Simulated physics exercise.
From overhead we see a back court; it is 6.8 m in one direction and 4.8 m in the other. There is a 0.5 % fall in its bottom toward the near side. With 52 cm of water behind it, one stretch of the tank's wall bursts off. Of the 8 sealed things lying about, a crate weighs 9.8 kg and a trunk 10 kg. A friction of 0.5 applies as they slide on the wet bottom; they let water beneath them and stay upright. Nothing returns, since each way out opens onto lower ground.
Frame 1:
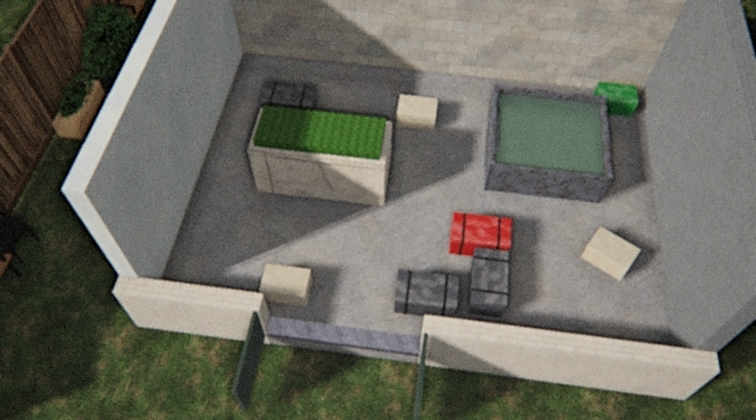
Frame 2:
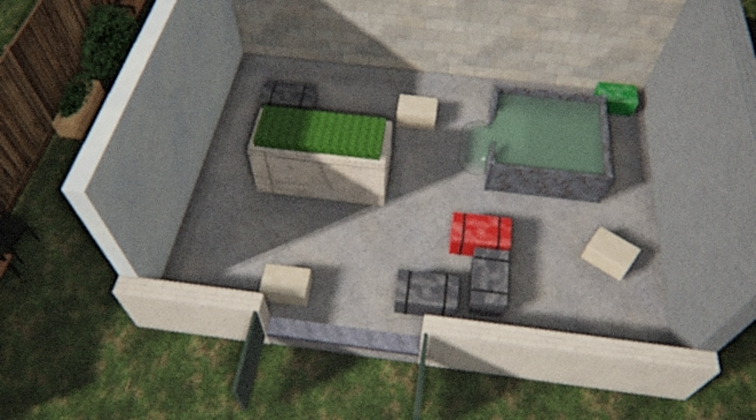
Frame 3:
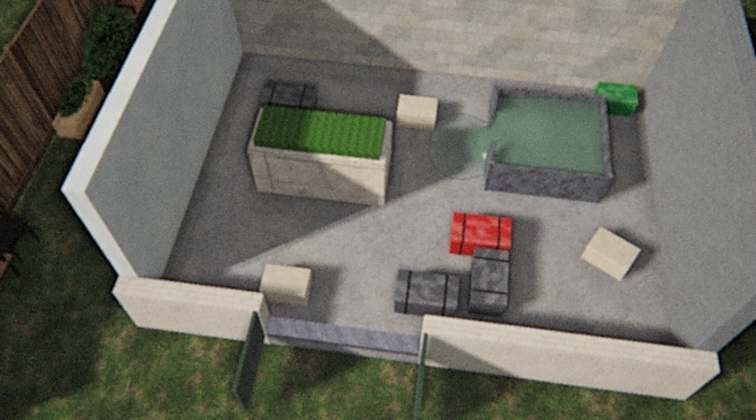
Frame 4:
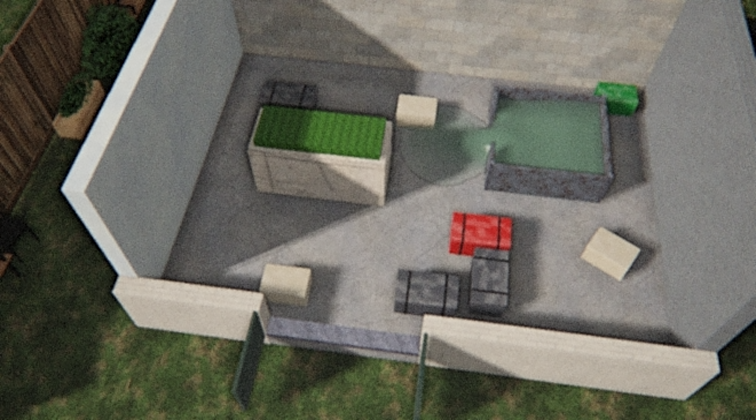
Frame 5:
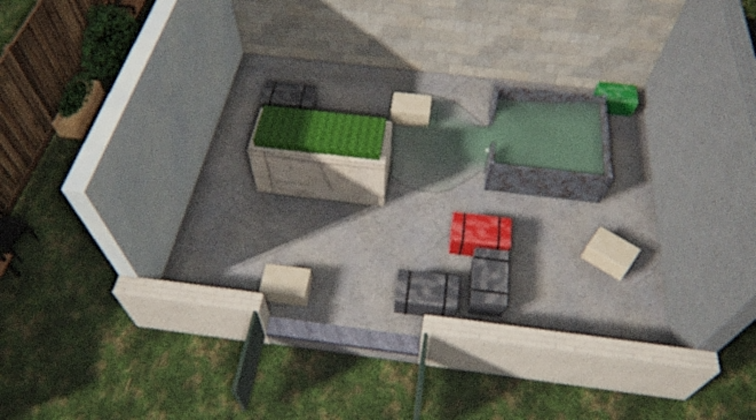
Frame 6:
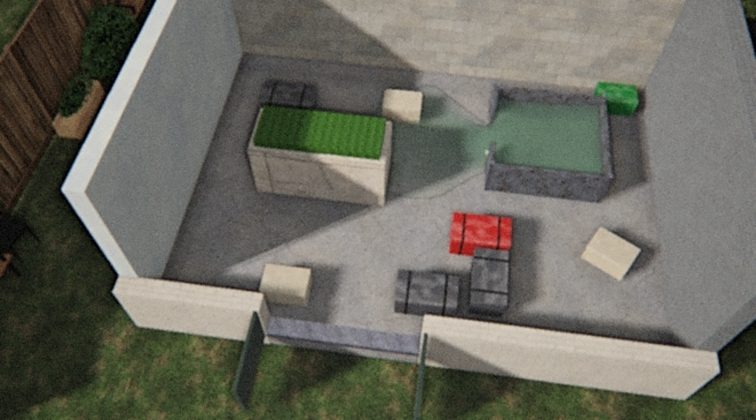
A walled back court with a gated opening on the near side is seen from high above, with a stone-sided tank of green water at the right rear. A grass-topped pale block stands to the left, with red, dark, cream and green boxes around the paving. The tank's left wall opens, water spreads leftward across the floor, and the cream box near the back wall shifts slightly left.
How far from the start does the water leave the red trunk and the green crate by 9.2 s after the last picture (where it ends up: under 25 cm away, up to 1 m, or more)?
In the end the red trunk does not really move; the green crate does not really move.
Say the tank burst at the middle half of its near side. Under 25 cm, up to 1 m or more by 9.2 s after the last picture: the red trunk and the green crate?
In that case the red trunk travels far, the green crate travels far.
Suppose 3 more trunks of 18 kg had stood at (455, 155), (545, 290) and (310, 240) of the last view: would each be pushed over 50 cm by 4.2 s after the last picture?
First outside the limit, then inside the limit, then inside the limit.
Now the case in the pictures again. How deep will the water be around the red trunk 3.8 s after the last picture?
About 2 cm.
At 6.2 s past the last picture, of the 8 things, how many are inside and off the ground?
3 at that moment.
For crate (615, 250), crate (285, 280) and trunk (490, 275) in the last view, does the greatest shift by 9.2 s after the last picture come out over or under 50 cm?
Results in listed order: Falls short / exceeds / falls short.
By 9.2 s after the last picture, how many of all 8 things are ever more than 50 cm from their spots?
3 in all.
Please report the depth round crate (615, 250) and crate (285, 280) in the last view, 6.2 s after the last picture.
Depth approx. 0 cm / 4 cm.
Then, 1.2 s after the last picture the red trunk is near (482, 229), 0.0 m from its start, aground; the green crate is near (618, 92), 0.0 m from its start, aground; 0 of 8 are out; 0 afloat.
Then, 3.8 s after the last picture the red trunk is near (482, 229), 0.0 m from its start, aground; the green crate is near (618, 92), 0.0 m from its start, aground; 0 of 8 are out; 2 afloat.
Then, 6.2 s after the last picture the red trunk is near (482, 229), 0.0 m from its start, aground; the green crate is near (618, 92), 0.0 m from its start, aground; 0 of 8 are out; 3 afloat.
Then, 9.2 s after the last picture the red trunk is near (482, 228), 0.0 m from its start, aground; the green crate is near (618, 92), 0.0 m from its start, aground; 0 of 8 are out; 4 afloat.
